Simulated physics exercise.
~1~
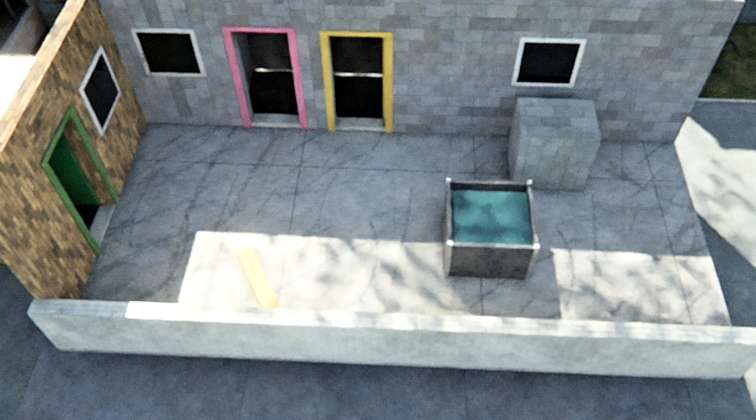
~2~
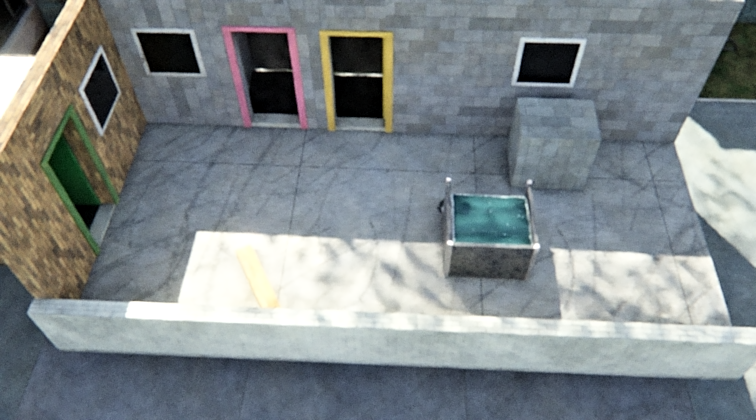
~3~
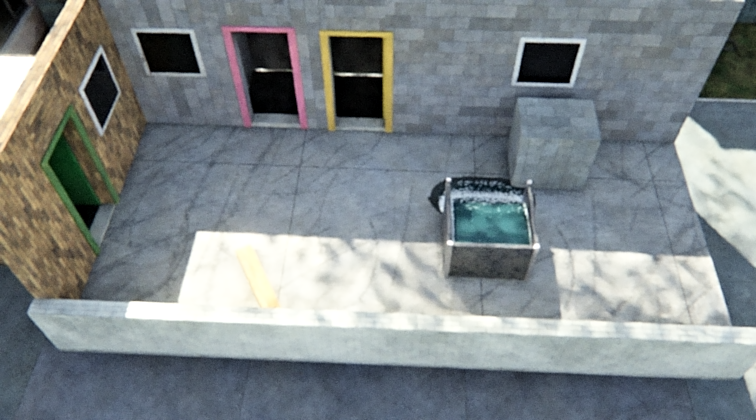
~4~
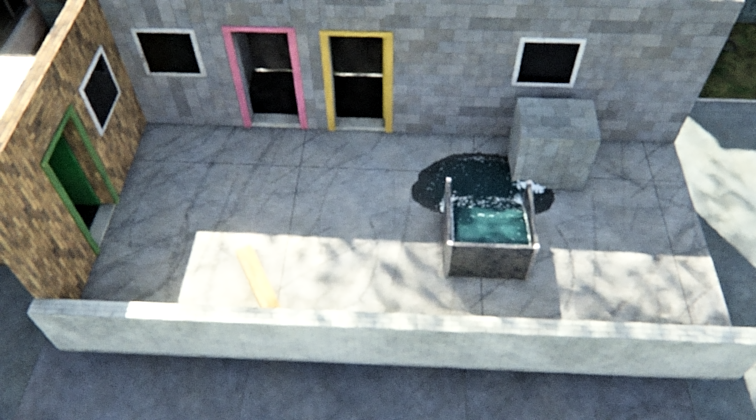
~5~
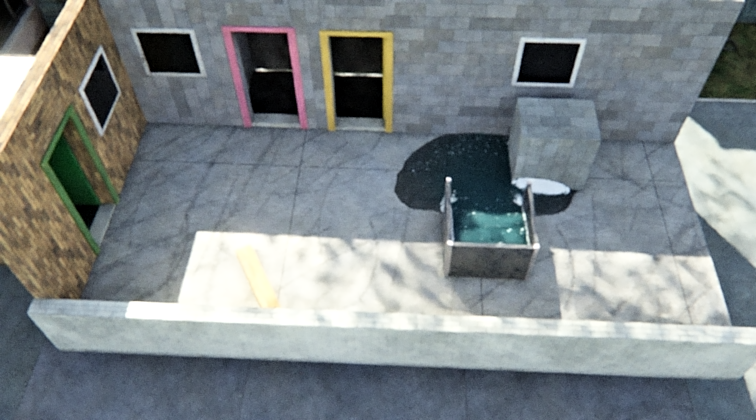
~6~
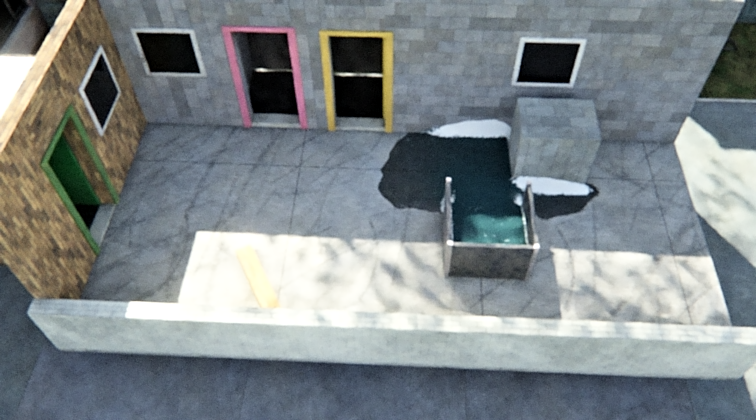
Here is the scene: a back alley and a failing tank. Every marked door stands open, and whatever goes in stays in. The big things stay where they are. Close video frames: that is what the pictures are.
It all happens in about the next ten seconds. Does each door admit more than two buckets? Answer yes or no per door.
Answers: The yellow door: No; the pink door: No; the green door: No.
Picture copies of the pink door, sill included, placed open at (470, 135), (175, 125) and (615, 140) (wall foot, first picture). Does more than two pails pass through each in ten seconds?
Going door by door: The first runs past the limit, the second remains below the limit, the third remains below the limit.
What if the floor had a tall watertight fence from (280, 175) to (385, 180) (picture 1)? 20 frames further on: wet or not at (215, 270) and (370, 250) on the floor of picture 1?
Spared and submerged, in that order.
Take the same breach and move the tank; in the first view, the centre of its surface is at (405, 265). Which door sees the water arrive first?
Yellow door.
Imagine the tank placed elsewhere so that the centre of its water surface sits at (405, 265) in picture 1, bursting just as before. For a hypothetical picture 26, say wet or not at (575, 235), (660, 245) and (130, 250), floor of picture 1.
Result: Inundated; spared; spared.
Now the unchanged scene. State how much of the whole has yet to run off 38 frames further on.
Near 76 in a hundred.
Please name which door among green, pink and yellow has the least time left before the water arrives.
It's the yellow one.
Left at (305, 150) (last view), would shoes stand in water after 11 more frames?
Lab note - point status: Swamped.
A moment on, water covers 20 % of the floor; the yellow door wet at the sill, nothing in, the pink door not reached, the green door not reached.
Next, water covers 30 % of the floor; the yellow door under two buckets in, the pink door wet at the sill, nothing in, the green door not reached.
Then, water covers 45 % of the floor; the yellow door under two buckets in, the pink door wet at the sill, nothing in, the green door not reached.
Later, water covers 55 % of the floor; the yellow door under two buckets in, the pink door wet at the sill, nothing in, the green door under two buckets in.
In the end, water covers 60 % of the floor; the yellow door under two buckets in, the pink door wet at the sill, nothing in, the green door under two buckets in.
